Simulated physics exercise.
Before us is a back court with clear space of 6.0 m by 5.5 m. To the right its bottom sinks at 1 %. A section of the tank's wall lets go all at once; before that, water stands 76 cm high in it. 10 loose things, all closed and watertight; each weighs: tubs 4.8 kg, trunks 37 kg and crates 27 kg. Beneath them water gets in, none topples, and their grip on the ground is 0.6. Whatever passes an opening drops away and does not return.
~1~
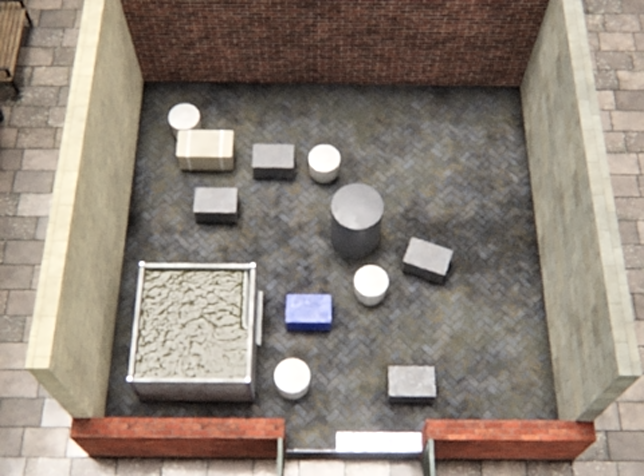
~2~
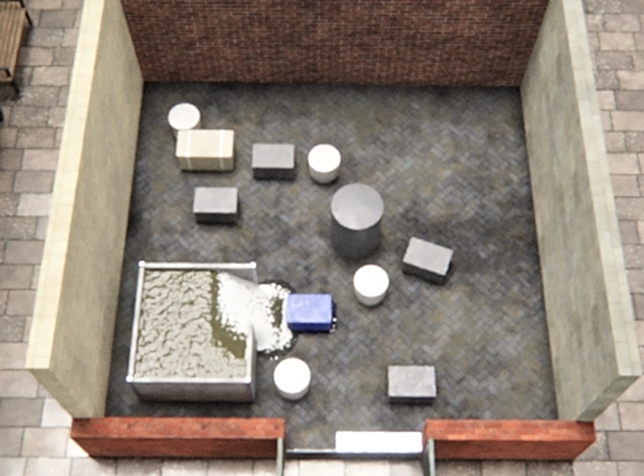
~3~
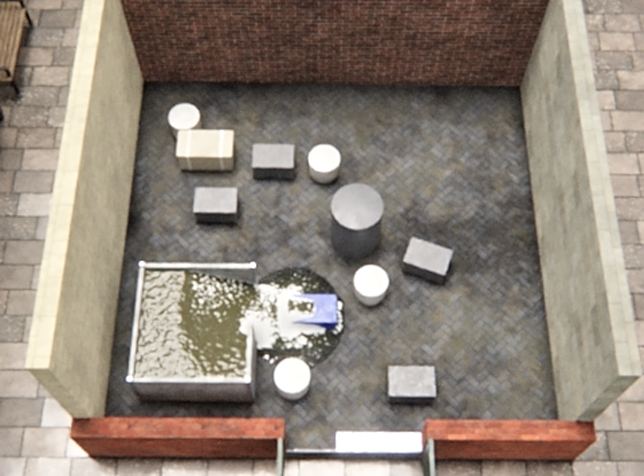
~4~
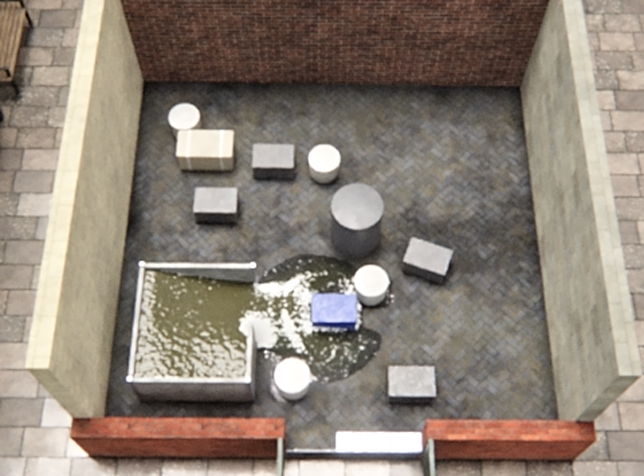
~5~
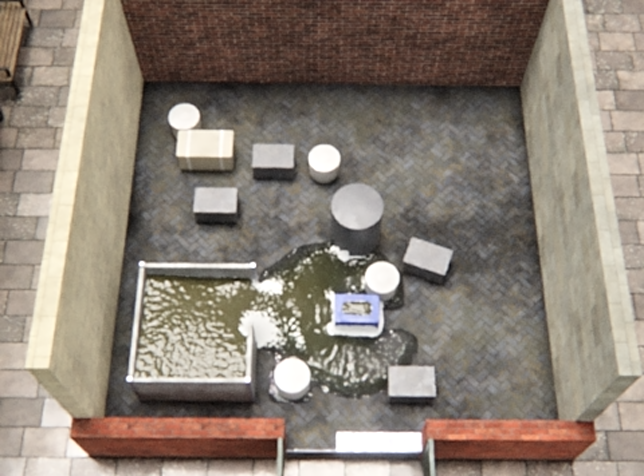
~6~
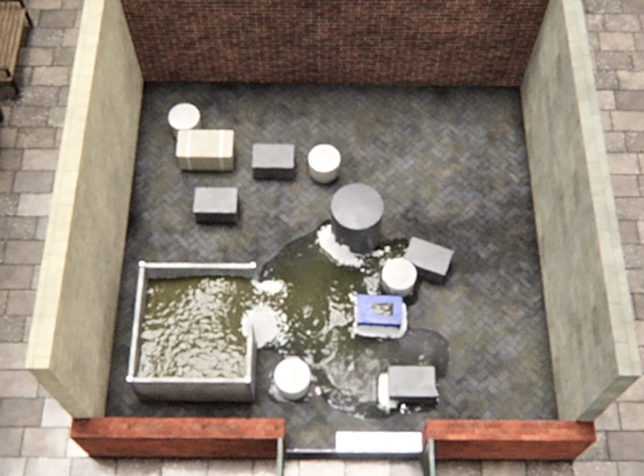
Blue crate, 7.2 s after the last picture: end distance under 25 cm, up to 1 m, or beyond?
Beyond 1 m.
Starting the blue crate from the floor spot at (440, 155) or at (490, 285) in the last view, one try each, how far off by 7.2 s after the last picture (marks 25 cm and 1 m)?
From the first place it is barely disturbed; from the second it goes well off.
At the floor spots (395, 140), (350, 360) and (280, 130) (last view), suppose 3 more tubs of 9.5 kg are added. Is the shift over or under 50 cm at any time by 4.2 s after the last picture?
Lab note - in order: Below threshold / above threshold / below threshold.
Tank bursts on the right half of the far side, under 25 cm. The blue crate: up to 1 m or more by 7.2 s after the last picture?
The blue crate simply stays where it is.
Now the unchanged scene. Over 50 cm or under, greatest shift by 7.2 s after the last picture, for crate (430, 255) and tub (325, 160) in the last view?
The first topped the threshold, and the second topped the threshold.
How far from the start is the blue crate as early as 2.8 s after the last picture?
About 250 cm out of place.
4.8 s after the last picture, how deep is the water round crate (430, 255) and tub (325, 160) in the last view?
Around 9 cm and 6 cm.
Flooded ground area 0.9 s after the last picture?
That flooded area is roughly 16 m2.
Then, 0.9 s after the last picture the blue crate is near (490, 320), 2.4 m from its start, aground; 0 of 10 are out; 1 afloat.
Then, 2.8 s after the last picture the blue crate is near (497, 383), 2.7 m from its start, afloat; 0 of 10 are out; 2 afloat.
Then, 4.8 s after the last picture the blue crate is near (435, 401), 2.1 m from its start, aground; 0 of 10 are out; 2 afloat.
Then, 7.2 s after the last picture the blue crate is near (434, 401), 2.1 m from its start, aground; 0 of 10 are out; 2 afloat.
